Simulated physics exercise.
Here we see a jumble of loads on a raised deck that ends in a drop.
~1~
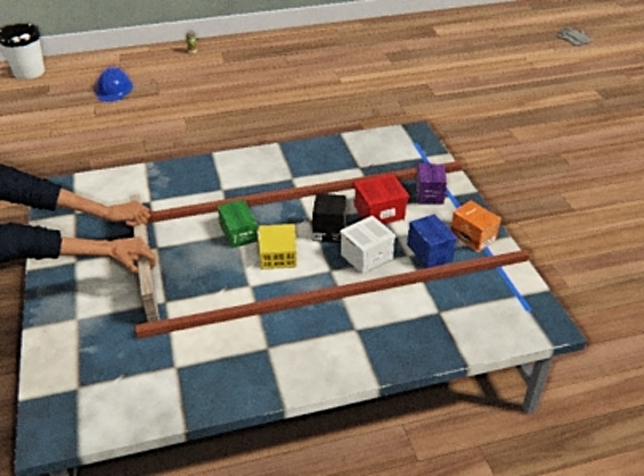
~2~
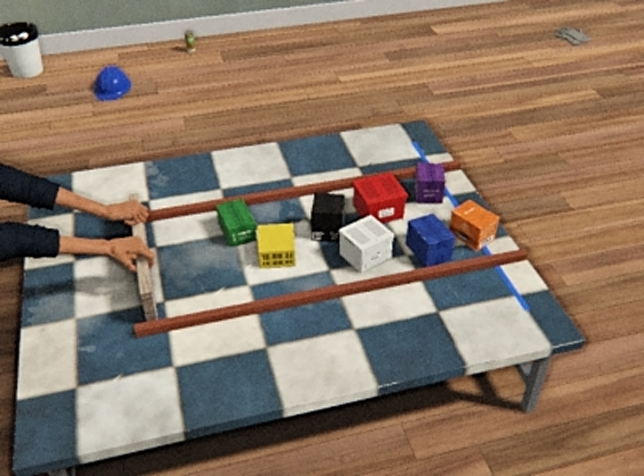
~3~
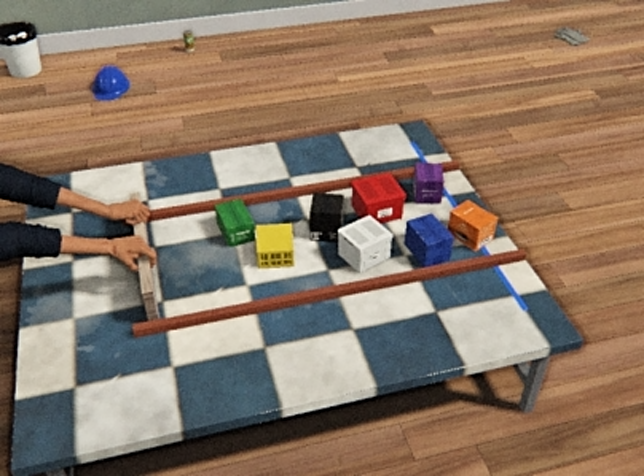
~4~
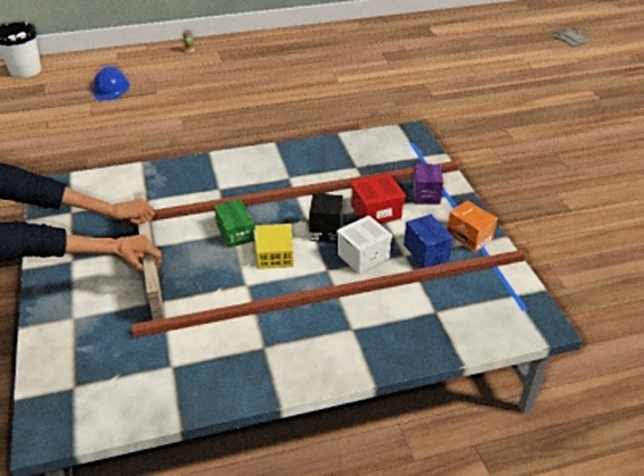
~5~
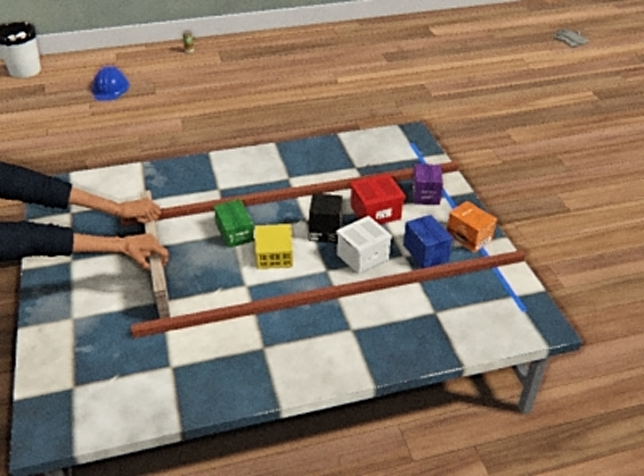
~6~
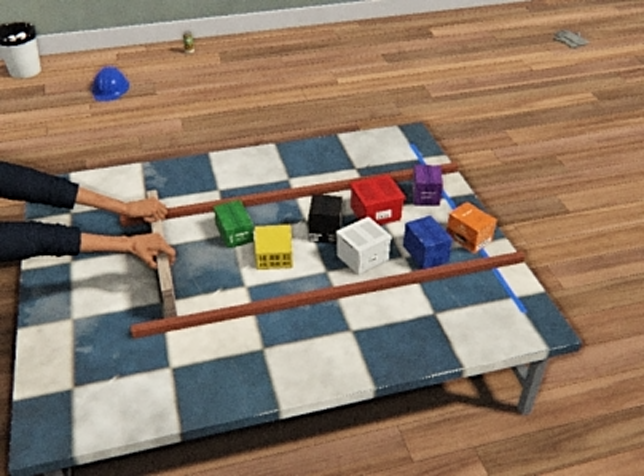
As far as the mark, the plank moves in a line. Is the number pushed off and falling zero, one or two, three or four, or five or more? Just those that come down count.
It is five or more.
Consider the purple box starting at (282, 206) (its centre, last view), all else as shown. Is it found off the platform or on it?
Started there, the object drops over the edge.
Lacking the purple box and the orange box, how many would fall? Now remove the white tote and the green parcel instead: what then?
It would be 4 and 3.
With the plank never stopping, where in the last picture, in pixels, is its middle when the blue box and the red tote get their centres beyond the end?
The blue box puts it at (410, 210), the red tote at (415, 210).
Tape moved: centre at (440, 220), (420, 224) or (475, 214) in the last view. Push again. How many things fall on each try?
4, 4, 7.
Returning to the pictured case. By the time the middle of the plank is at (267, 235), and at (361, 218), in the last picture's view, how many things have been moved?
At the first place 2, at the second 8.
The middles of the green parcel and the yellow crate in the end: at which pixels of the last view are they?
Close to (459, 186); the other close to (486, 211).
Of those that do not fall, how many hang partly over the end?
Answer: 1.
A little later, none off yet; orange box at rest near (471, 228); purple box at rest near (427, 185); blue box at rest near (427, 242).
Next, none off yet; orange box at rest near (471, 228); purple box shifted a little near (434, 183); blue box shifted a little near (439, 243).
Later still, two off so far; orange box dropping near (515, 281); purple box fallen near (491, 247); blue box shifted well along near (511, 233).
When it is over, the number that fall off is five or more; down, black box, white tote, red tote, blue box, purple box and orange box.
